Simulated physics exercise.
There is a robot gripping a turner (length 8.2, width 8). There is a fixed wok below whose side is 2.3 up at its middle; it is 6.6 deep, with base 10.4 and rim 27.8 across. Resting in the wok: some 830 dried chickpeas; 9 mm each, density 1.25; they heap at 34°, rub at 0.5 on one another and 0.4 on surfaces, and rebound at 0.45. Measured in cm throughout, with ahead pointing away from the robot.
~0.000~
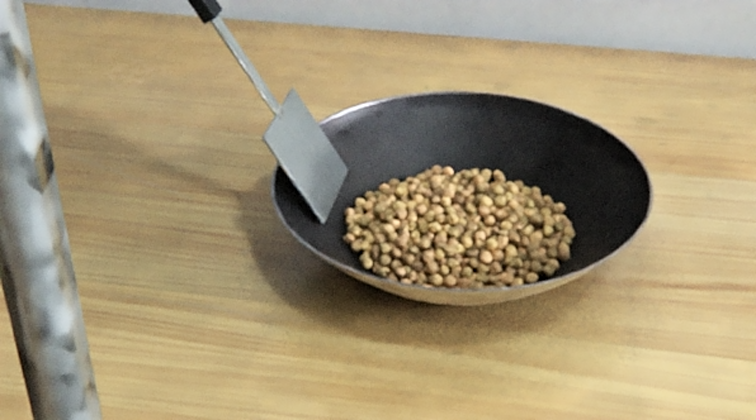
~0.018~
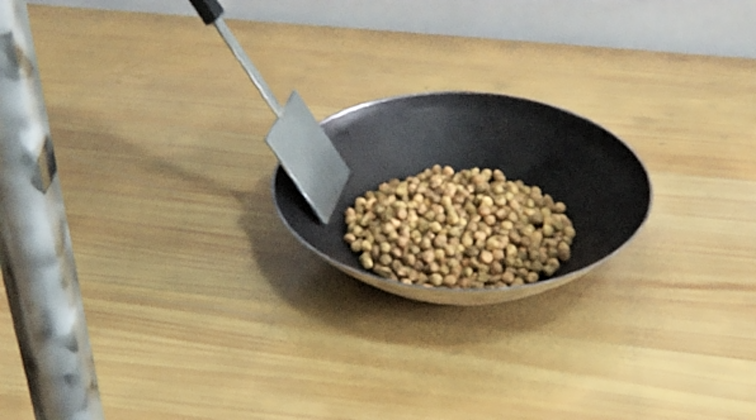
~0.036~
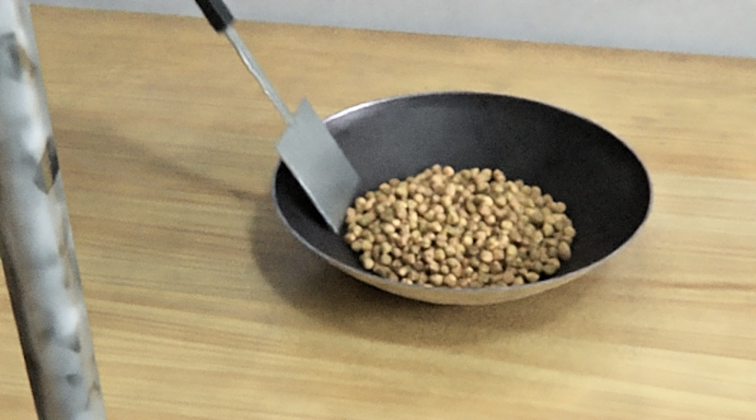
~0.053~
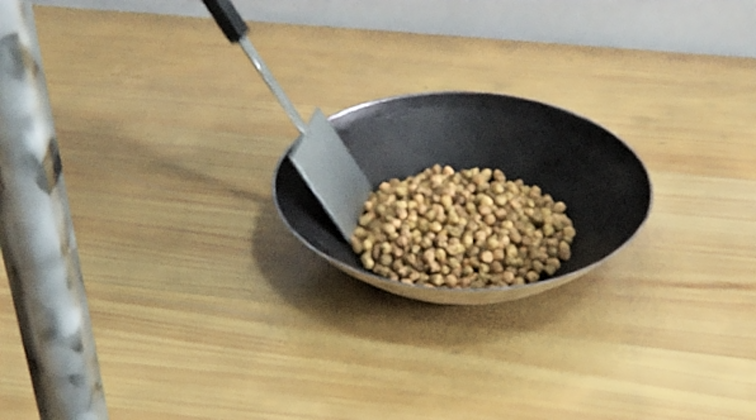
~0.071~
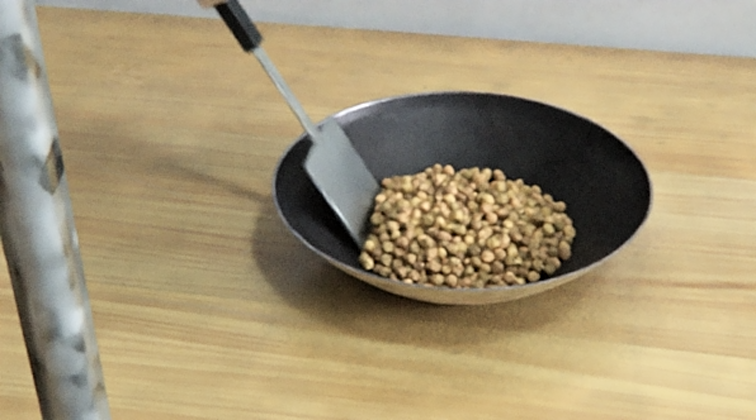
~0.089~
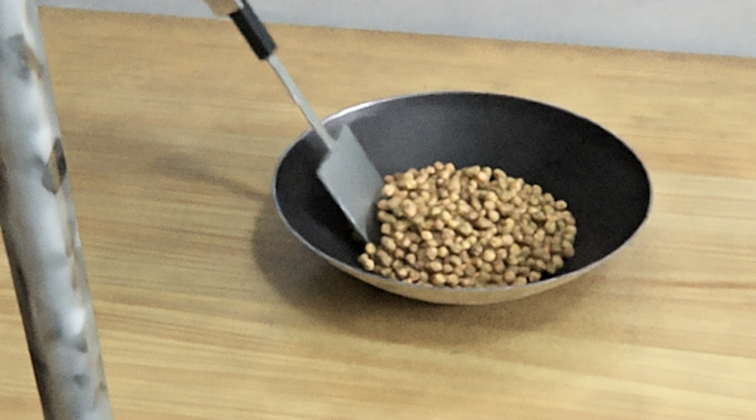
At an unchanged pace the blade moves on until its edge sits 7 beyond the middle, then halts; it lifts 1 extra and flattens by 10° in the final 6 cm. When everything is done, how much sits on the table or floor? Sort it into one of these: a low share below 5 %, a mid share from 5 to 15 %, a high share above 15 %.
A low share, below 5 %.
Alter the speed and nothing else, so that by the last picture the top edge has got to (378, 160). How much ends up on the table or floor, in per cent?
My guess is around 25 percent.
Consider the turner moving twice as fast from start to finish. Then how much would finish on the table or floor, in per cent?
I'd say close to 20 per cent.
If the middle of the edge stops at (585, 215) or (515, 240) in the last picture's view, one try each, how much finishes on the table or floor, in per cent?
The two tries give near 20 and near 0 in a hundred.
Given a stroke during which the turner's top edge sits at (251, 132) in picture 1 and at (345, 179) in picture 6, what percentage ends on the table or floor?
It comes to something like 10 %, give or take.
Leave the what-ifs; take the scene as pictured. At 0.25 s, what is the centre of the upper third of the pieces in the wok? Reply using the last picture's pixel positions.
I'd put it close to (551, 207).
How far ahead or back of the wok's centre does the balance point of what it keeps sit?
The balance point lies close to 5.0 cm ahead.
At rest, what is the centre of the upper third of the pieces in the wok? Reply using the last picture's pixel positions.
Close to pixel (588, 204).
By 0.17 s, sloping 59°, highest piece 5 above the table; 830 in the wok.
By 0.25 s, sloping 55°, highest piece 6 above the table; 830 in the wok.
By 0.49 s, sloping 49°, highest piece 8 above the table; 807 in the wok, 18 on the table or floor, 5 on the blade or in flight.
By 1.54 s, sloping 49°, highest piece 8 above the table; 807 in the wok, 23 on the table or floor.
Final count, 807 in the wok, 23 on the table or floor. That is 3 % on the table or floor.
